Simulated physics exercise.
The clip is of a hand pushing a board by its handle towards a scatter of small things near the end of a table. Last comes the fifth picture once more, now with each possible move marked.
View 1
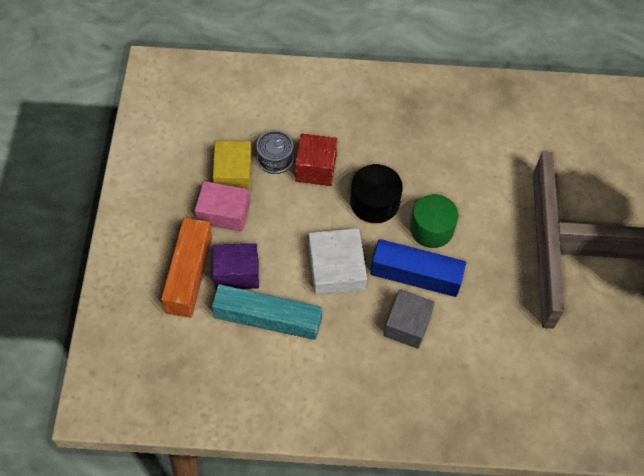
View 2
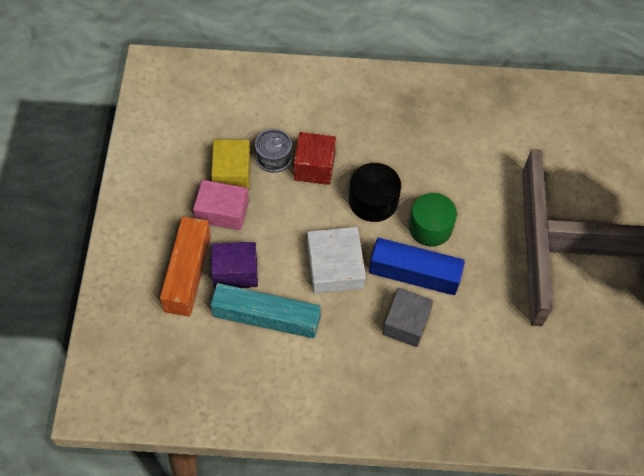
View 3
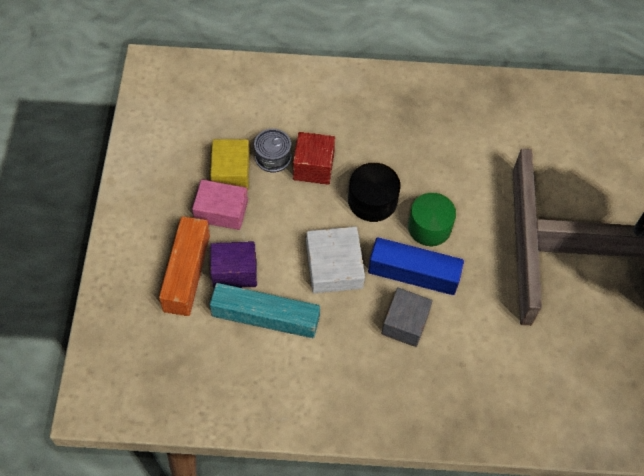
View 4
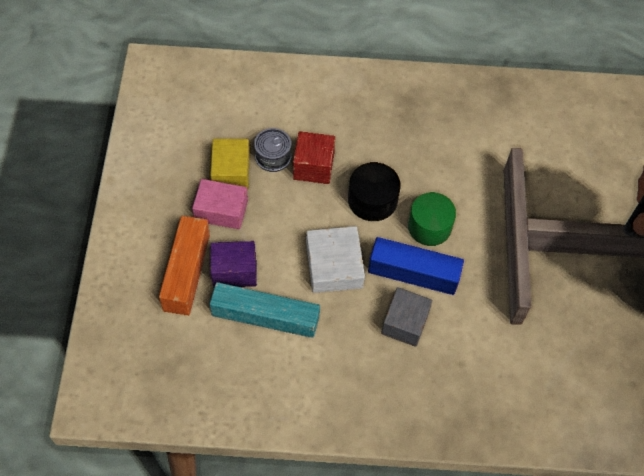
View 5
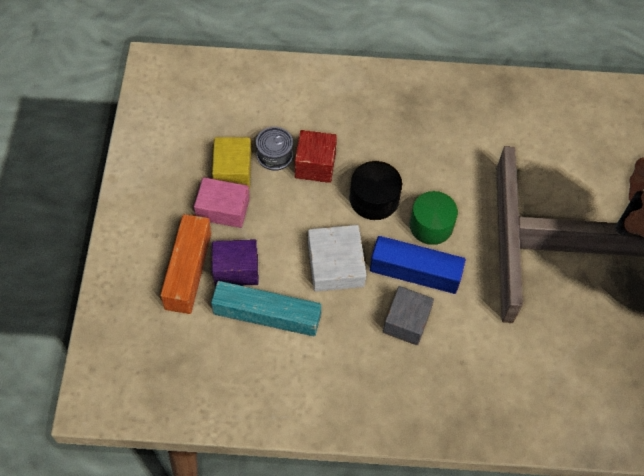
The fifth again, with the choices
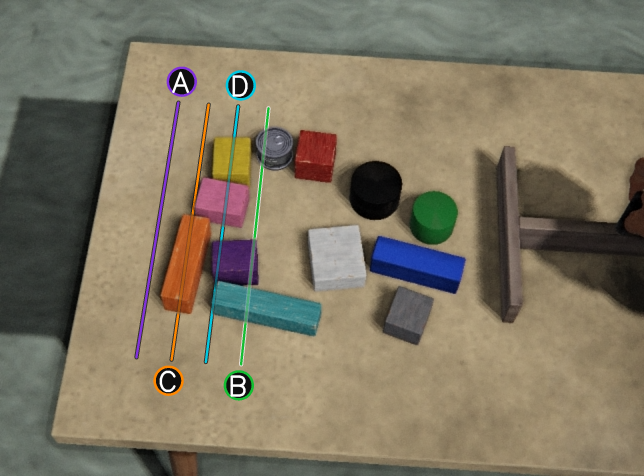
In this clip, a hand at the right edge slides a wooden board by its handle slowly leftward a short way across a table, while the colourful blocks, bars and round tins scattered to its left stay in place, untouched.
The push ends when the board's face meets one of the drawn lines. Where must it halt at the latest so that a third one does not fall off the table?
D is the last line within the limit.
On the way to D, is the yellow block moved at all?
By then, yes.
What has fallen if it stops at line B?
The orange bar goes over.
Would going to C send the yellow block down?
No.
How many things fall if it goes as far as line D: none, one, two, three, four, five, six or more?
By then, two.
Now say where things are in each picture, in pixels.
In the first frame, turquoise bar (267, 313); green tin (434, 221); red block (317, 160).
In the second frame, board (542, 225); blue stick (416, 267).
In the third frame, board (531, 224); purple block (234, 265).
In the fourth frame, board (521, 223); orange bar (186, 265).
In the fifth frame, board (513, 222); pink block (223, 203); grey block (408, 315); grey tin (275, 149).
On the copy, A at (159, 220); B at (256, 227); C at (192, 223); D at (223, 225).
On D. First, board (410, 215); grey block (383, 323); purple block (231, 262).
Then, board (306, 208); orange bar (93, 269); purple block (130, 264).
Finally, board (226, 203); orange bar over the edge; purple block over the edge; two fallen.
By contrast, A drops four; B is within the limit but short; C drops three.
